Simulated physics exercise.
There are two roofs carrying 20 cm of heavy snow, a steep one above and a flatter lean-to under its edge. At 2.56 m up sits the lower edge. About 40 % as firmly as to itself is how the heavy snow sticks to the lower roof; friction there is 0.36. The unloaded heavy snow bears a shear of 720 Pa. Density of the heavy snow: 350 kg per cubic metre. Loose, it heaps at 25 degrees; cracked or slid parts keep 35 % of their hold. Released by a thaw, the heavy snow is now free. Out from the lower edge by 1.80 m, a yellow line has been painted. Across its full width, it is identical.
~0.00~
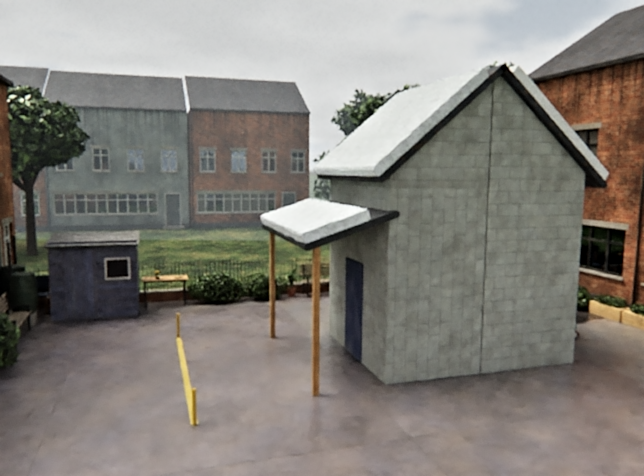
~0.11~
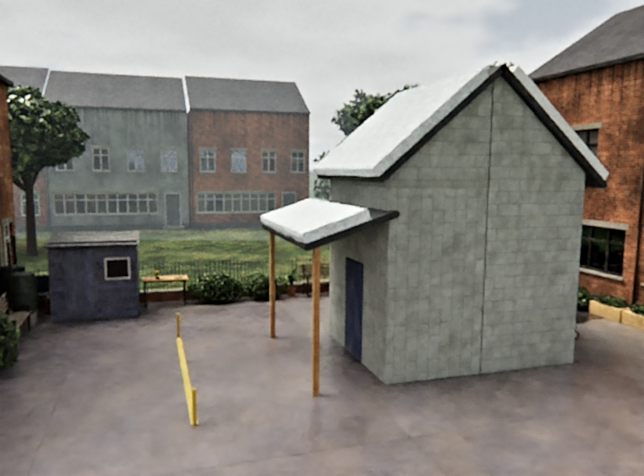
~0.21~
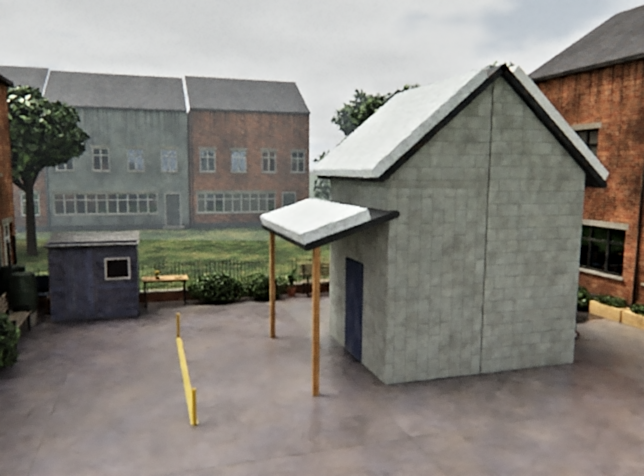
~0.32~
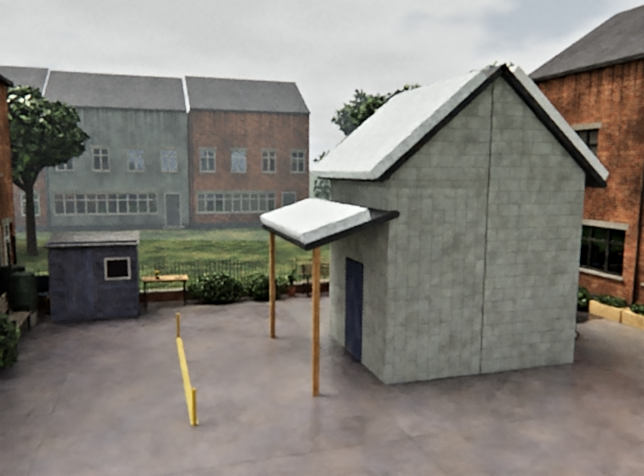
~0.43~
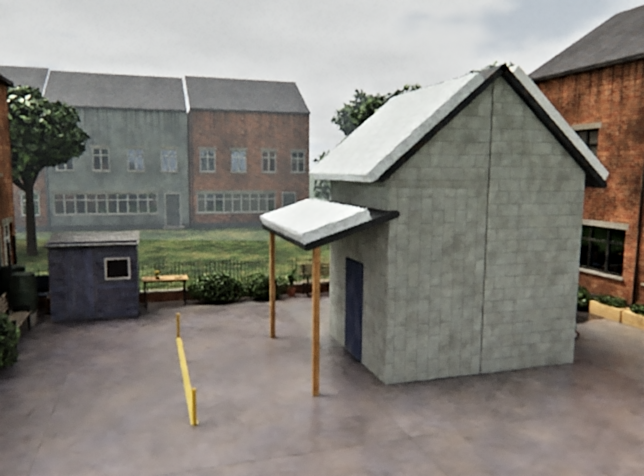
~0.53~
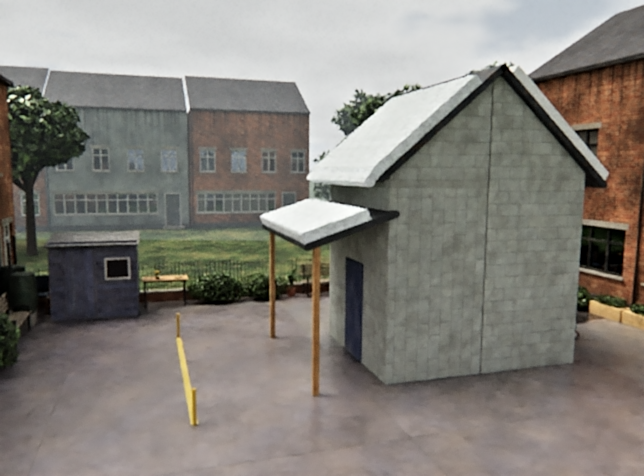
Snow on the steep roof of a grey block building slipping slightly down the slope toward the lean-to on the left.
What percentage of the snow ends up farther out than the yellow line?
About 2 %.
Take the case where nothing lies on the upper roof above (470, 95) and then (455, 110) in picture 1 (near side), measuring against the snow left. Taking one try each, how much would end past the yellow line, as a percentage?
First try 0 per cent, second try 0 per cent.
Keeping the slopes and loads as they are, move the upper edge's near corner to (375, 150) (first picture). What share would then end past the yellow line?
Roughly 25 per cent.
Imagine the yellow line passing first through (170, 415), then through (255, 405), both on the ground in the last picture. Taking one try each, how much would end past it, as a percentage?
0 %, then 30 %.
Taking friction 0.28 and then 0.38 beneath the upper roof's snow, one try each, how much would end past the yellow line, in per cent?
Roughly 25 per cent first, roughly 20 per cent second.
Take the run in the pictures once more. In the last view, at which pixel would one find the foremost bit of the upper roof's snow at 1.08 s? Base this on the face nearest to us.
Near (344, 215).
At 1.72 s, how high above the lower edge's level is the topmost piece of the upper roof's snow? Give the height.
About 1.6 m.
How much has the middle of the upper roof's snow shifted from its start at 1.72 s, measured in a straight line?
Straight-line shift: Around 2.0 m.
After 1.08 s, none is below the lower edge and 0 % is past the line.
After 1.72 s, none is below the lower edge and 0 % is past the line.
After 2.36 s, 21 % is below the lower edge and 0 % is past the line.
After 3.00 s, 53 % is below the lower edge and 1 % is past the line.
After 3.80 s, 53 % is below the lower edge and 2 % is past the line.
